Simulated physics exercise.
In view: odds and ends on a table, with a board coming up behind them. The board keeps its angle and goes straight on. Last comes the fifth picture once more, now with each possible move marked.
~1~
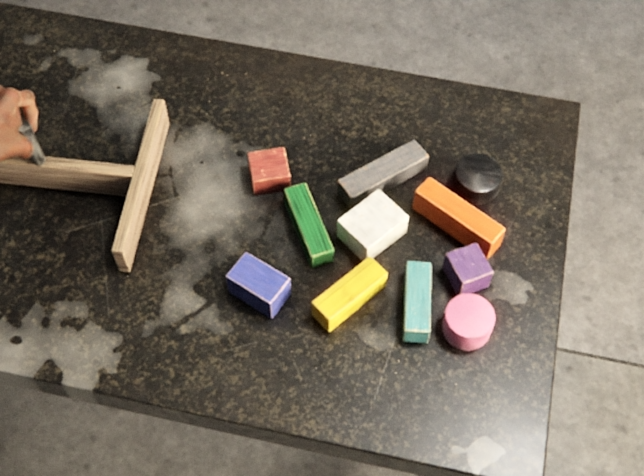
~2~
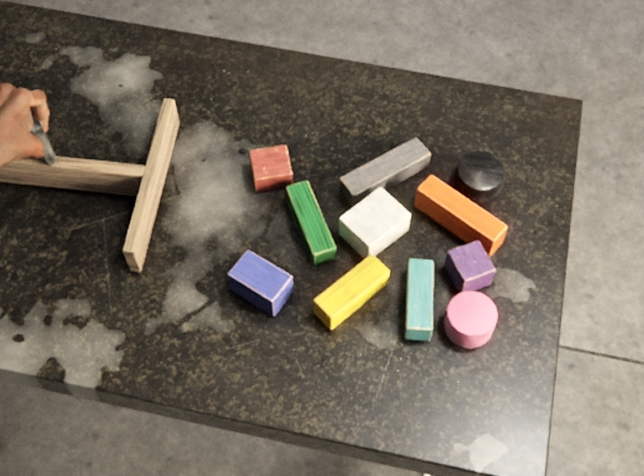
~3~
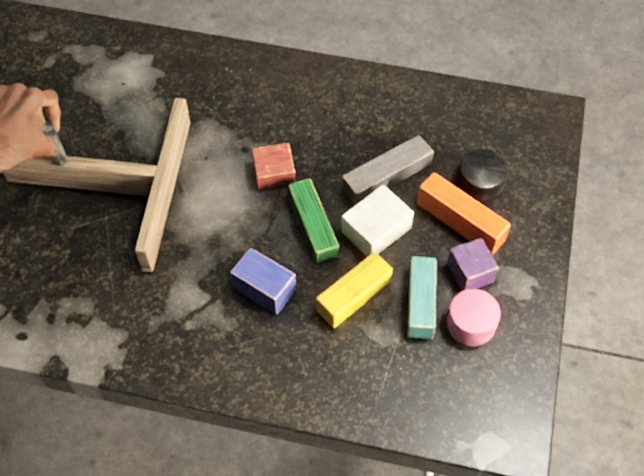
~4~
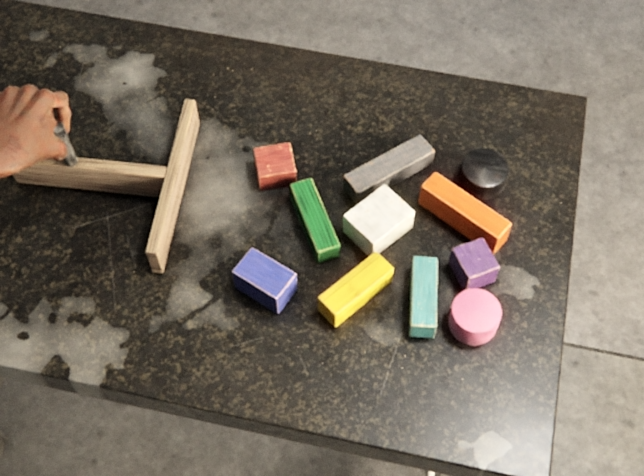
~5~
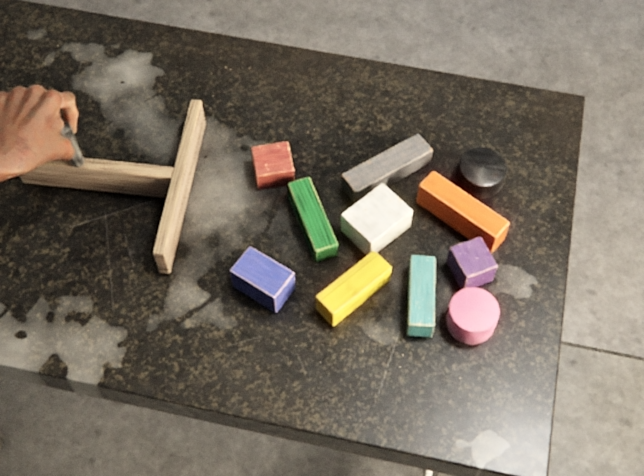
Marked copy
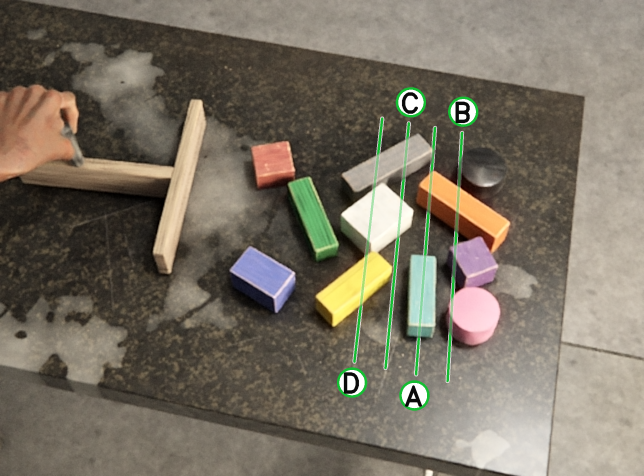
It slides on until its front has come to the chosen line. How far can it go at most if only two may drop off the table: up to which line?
B.
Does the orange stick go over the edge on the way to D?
No.
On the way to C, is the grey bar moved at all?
By then, yes.
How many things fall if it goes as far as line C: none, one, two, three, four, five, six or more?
In all, none.
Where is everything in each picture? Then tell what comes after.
Blue block (259, 285); turquoise bar (417, 301); red block (269, 171), in the first frame.
Board (150, 171); pink tin (471, 320), in the second frame.
Board (161, 171); purple block (472, 266), in the third frame.
Board (172, 172); grey bar (389, 170), in the fourth frame.
Board (178, 173); orange stick (462, 212); green stick (312, 220); blue block (263, 280), in the fifth frame.
On the marked copy, A at (426, 241); B at (455, 247); C at (398, 236); D at (370, 230).
Taking B. A third of the way, board (276, 191); blue block (302, 284); red block (310, 166).
Two thirds of the way, board (376, 210); pink tin (507, 320); purple block (503, 269).
When it is over, board (455, 225); pink tin over the edge; purple block over the edge; two fallen.
As for the rest, A is within the limit but short; C is within the limit but short; D is within the limit but short.
